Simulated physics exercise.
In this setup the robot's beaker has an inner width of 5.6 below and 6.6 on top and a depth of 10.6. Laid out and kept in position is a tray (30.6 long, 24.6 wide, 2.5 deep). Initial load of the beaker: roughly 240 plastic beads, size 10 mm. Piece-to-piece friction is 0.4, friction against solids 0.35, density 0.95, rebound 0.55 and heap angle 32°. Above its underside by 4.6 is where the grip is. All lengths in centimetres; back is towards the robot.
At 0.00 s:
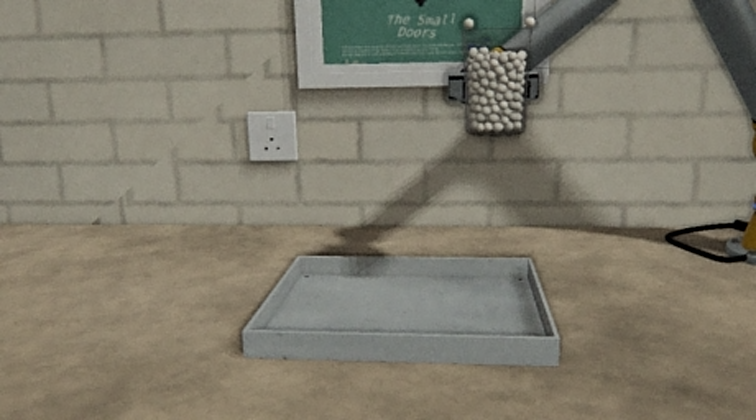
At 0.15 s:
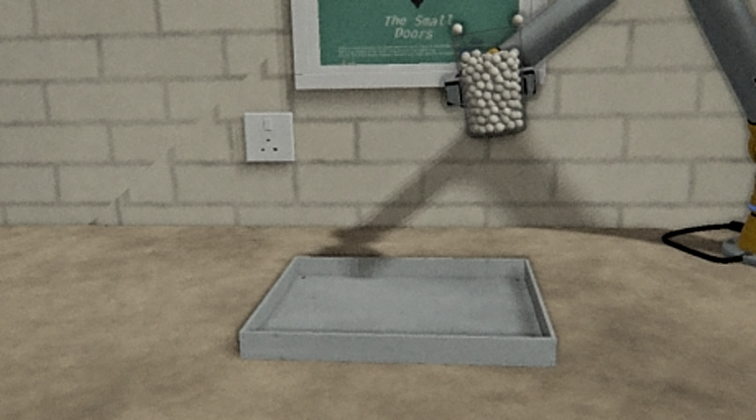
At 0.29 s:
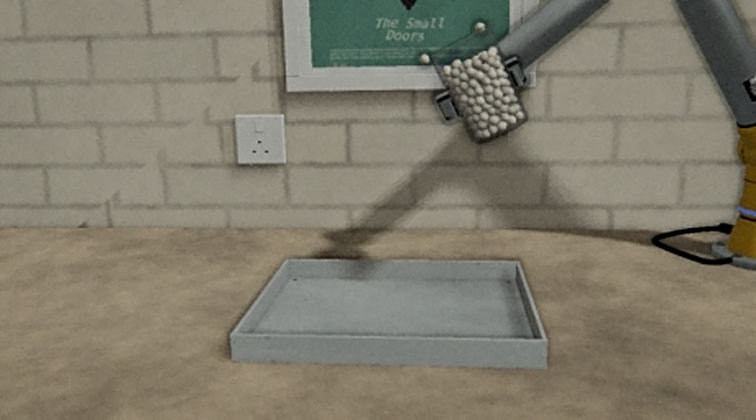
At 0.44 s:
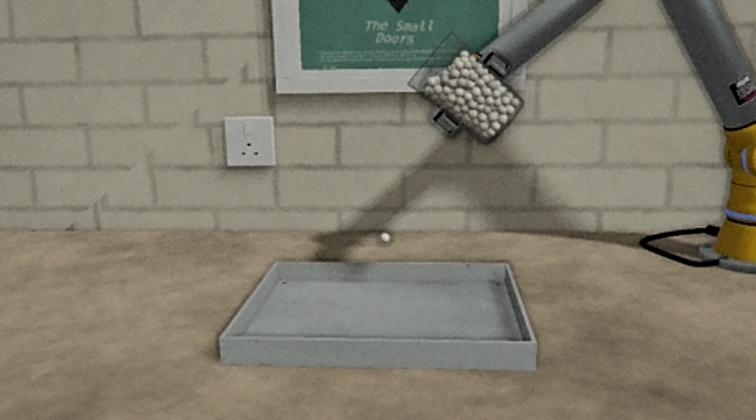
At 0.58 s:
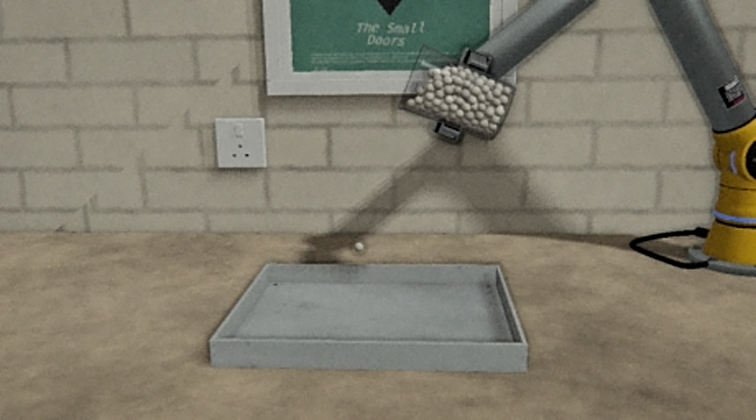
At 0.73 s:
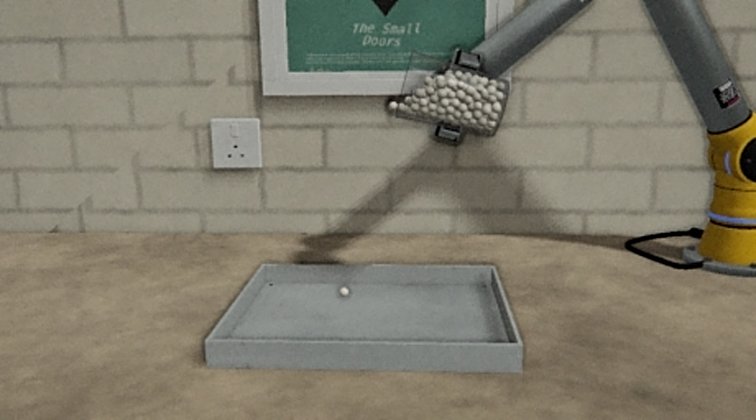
A robot arm tilted a clear beaker full of white beads over to the left above a gray tray, and a single bead dropped into the tray while the rest slid toward the beaker's rim.
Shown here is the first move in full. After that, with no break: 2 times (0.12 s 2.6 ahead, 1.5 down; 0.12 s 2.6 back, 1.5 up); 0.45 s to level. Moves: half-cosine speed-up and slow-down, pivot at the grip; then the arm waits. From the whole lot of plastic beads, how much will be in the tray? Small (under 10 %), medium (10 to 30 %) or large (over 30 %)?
Medium.
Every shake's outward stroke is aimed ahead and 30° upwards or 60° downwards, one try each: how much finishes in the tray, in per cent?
Near 35 and 0 percent respectively.
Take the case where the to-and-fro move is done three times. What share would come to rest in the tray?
Probably about 25 in a hundred.
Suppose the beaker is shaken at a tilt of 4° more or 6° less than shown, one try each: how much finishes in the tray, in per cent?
Roughly 25 per cent on the first try and 10 per cent on the second.
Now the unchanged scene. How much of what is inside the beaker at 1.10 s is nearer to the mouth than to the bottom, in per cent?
I'd guess about 45 percent of it.
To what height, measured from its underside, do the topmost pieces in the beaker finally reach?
Roughly 8.5 cm.
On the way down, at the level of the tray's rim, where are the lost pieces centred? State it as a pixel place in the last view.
I'd put it somewhere near (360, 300).
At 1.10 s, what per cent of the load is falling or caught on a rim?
It amounts to roughly 6 in a hundred.
By 1.10 s, tilted 75° forward, highest piece 26 above the table; 216 in the beaker, 7 in the tray, 13 in flight or on a rim.
By 1.47 s, tilted 27° forward, highest piece 30 above the table; 194 in the beaker, 37 in the tray, 5 in flight or on a rim.
By 1.86 s, level, highest piece 30 above the table; 194 in the beaker, 41 in the tray, 1 in flight or on a rim.
By 2.91 s, level, highest piece 30 above the table; 194 in the beaker, 42 in the tray.
Final count, 194 in the beaker, 42 in the tray. That is 18 % in the tray.
